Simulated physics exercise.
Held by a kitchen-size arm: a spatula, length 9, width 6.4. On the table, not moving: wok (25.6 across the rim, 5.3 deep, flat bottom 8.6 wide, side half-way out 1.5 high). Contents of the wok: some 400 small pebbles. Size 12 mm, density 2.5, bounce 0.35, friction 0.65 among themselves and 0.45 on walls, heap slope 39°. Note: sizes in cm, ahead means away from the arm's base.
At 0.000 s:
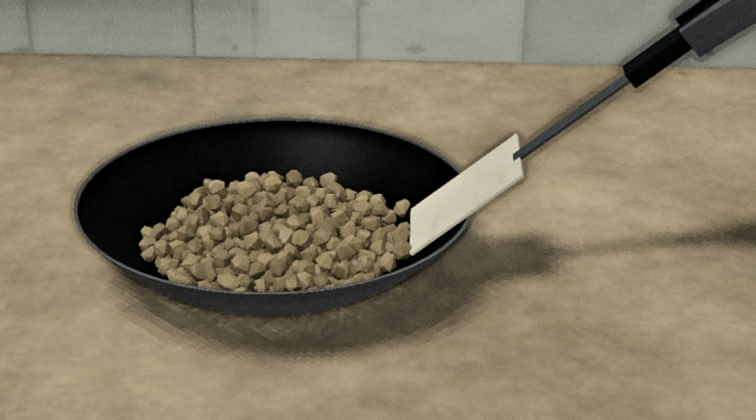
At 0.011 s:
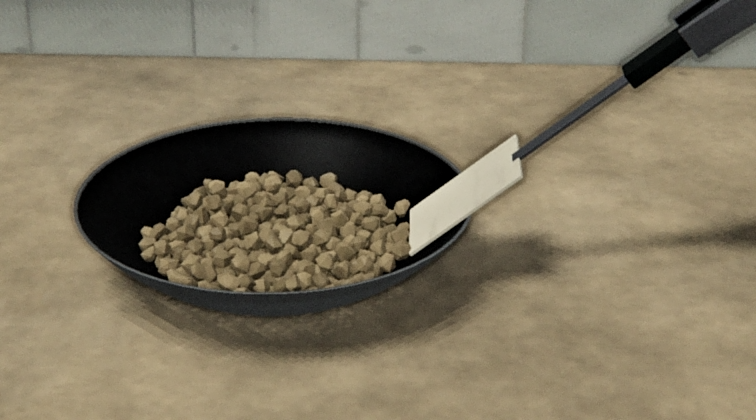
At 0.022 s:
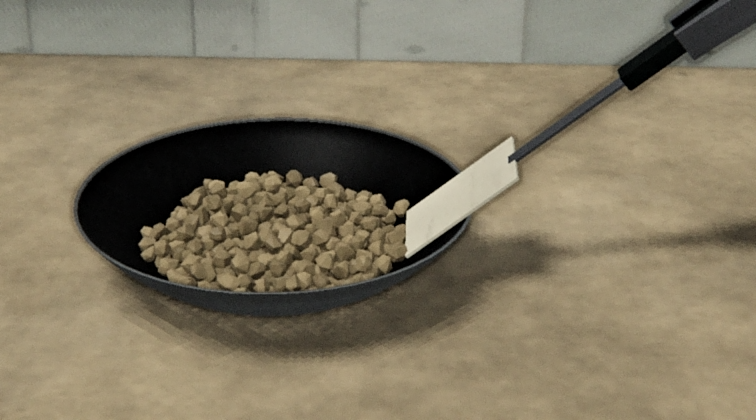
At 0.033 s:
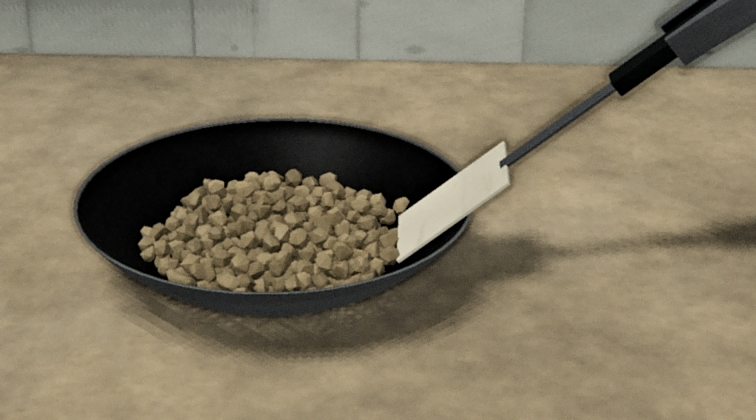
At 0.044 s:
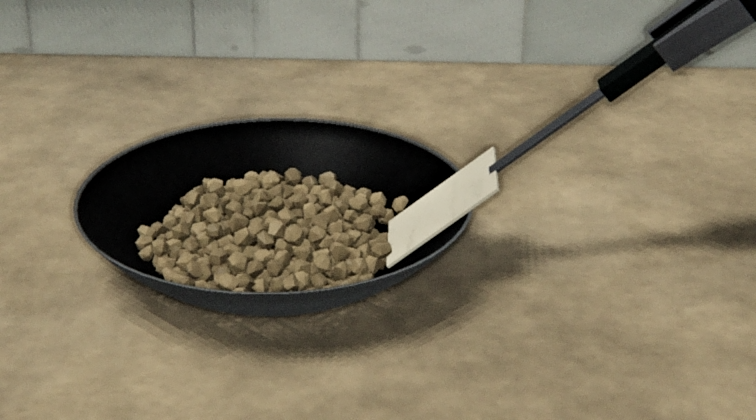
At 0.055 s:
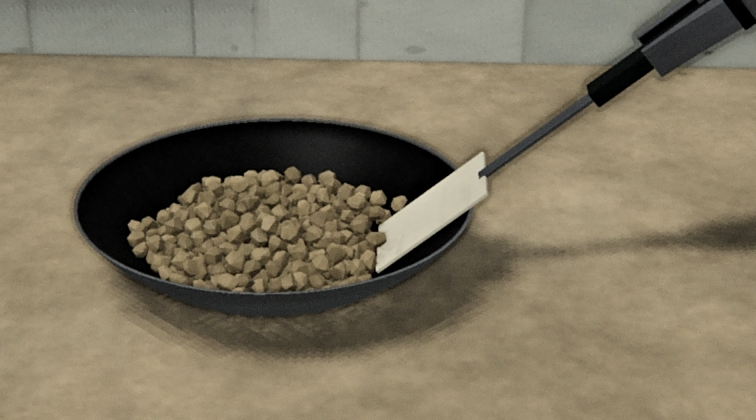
A pale, flat spatula held by a dark mechanical arm slid a short way down and left into a black wok, nudging the heap of small tan pebbles slightly left while the wok stayed still.
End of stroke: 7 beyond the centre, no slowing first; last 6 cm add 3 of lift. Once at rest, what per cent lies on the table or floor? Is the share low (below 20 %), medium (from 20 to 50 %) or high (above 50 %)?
The share is low, below 20 %.
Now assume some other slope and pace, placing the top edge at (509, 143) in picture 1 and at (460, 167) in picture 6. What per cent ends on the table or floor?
Roughly 25 %.
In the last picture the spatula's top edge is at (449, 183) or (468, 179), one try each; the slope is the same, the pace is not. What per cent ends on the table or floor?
About 30 and 30 percent.
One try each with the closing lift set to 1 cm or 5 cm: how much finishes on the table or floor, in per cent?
Some 15 and 15 per cent.
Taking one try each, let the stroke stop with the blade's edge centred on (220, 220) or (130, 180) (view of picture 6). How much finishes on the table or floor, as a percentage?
Roughly 0 and 40 per cent.
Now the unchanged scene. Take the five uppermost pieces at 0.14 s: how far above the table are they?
I'd put it close to 6 cm.
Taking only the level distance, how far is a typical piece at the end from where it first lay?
Near 5 cm, measured level.
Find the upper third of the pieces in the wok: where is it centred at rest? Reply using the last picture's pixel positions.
You'll find it at about (142, 212).
After 0.14 s, sloping 40°, highest piece 6 above the table; 397 in the wok.
After 0.22 s, sloping 40°, highest piece 7 above the table; 394 in the wok, 3 on the blade or in flight.
After 0.46 s, sloping 40°, highest piece 7 above the table; 350 in the wok, 38 on the table or floor, 9 on the blade or in flight.
After 1.51 s, sloping 40°, highest piece 6 above the table; 348 in the wok, 49 on the table or floor.
At rest, 348 in the wok, 49 on the table or floor. That is 12 % on the table or floor.
